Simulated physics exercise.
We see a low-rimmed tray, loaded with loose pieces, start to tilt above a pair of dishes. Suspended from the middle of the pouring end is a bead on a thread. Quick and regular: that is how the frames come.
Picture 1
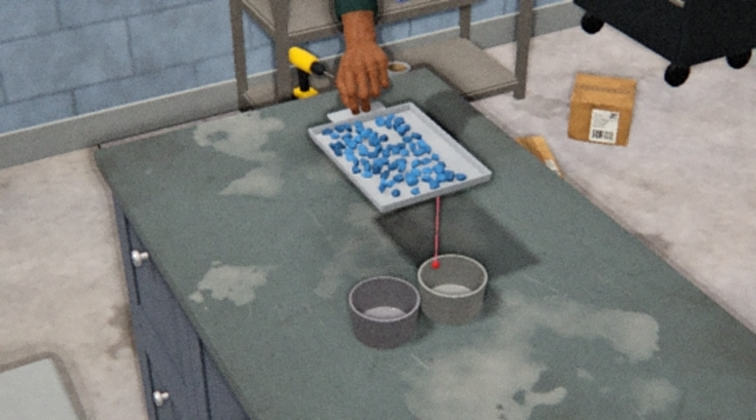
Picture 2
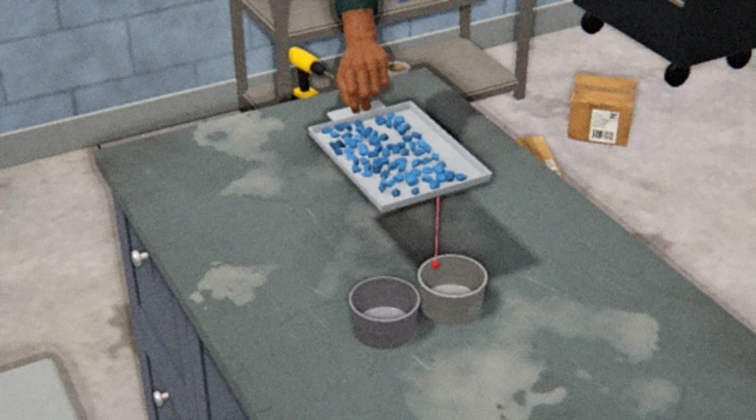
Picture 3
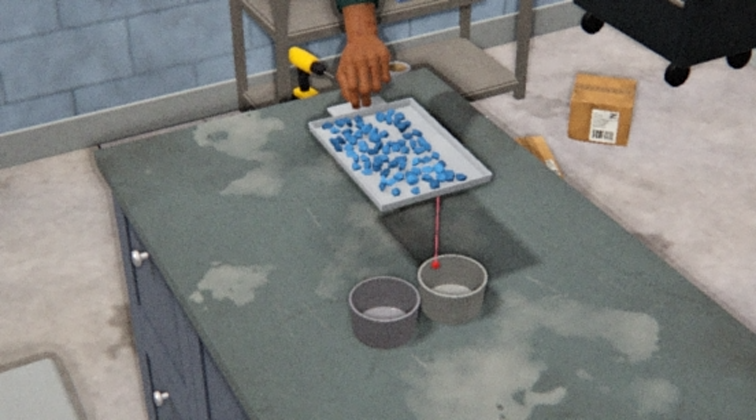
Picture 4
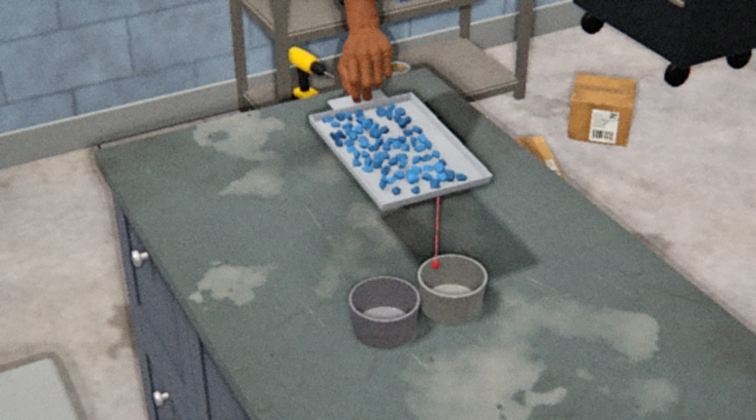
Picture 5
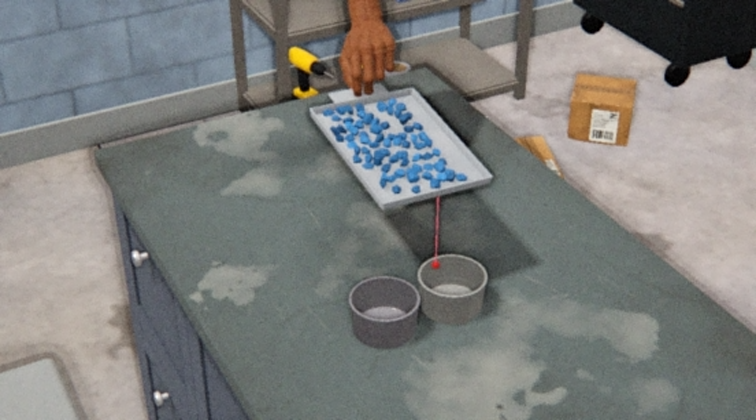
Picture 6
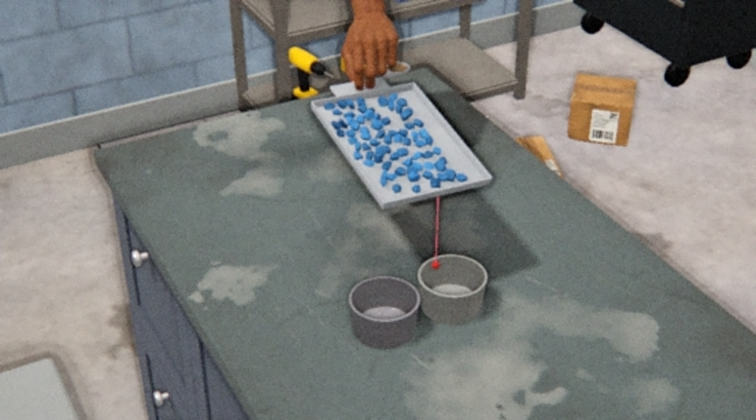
In a workshop with a pale blue block wall, a worn grey-green bench is seen from above at an angle. A brown hand holds the far end of a light grey tray of blue stones, a red bead hangs on a thread from its near end, and two grey dishes sit below. The hand slowly raises that far end, tilting the tray slightly, while the camera stays still.
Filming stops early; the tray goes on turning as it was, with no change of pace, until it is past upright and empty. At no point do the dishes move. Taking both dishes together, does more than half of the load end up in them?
No.
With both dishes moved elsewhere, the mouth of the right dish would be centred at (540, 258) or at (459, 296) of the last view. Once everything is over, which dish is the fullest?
Result, try one: The dish at left; try two: The dish at right.
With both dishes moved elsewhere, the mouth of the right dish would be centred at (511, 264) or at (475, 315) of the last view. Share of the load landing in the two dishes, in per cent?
In order, 70 % and 10 %.
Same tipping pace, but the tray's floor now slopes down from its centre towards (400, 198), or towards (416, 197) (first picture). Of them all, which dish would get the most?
Result of try 1 is the left side, of try 2 the left side.
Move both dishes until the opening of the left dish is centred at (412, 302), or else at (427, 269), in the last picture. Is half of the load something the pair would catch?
In the first position a majority, in the second a minority.
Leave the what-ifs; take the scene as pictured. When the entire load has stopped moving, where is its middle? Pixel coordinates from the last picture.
Centre at rest: Close to (483, 307).
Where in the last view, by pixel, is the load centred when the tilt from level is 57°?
(449, 163).
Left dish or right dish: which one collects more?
Observation: The greater share ends in the dish at the right.
Just after the last frame, tray tipped steeply; almost all on the tray; just a few in the air.
A moment on, tray tipped right over; roughly a third on the tray; about a tenth in the right dish; about a tenth outside both; roughly half in the air.
Further on, tray tipped past a quarter turn; roughly a third in the right dish; roughly two thirds outside both.
When it is over, tray tipped past a quarter turn; not one in the left dish; roughly a third in the right dish; roughly two thirds outside both.
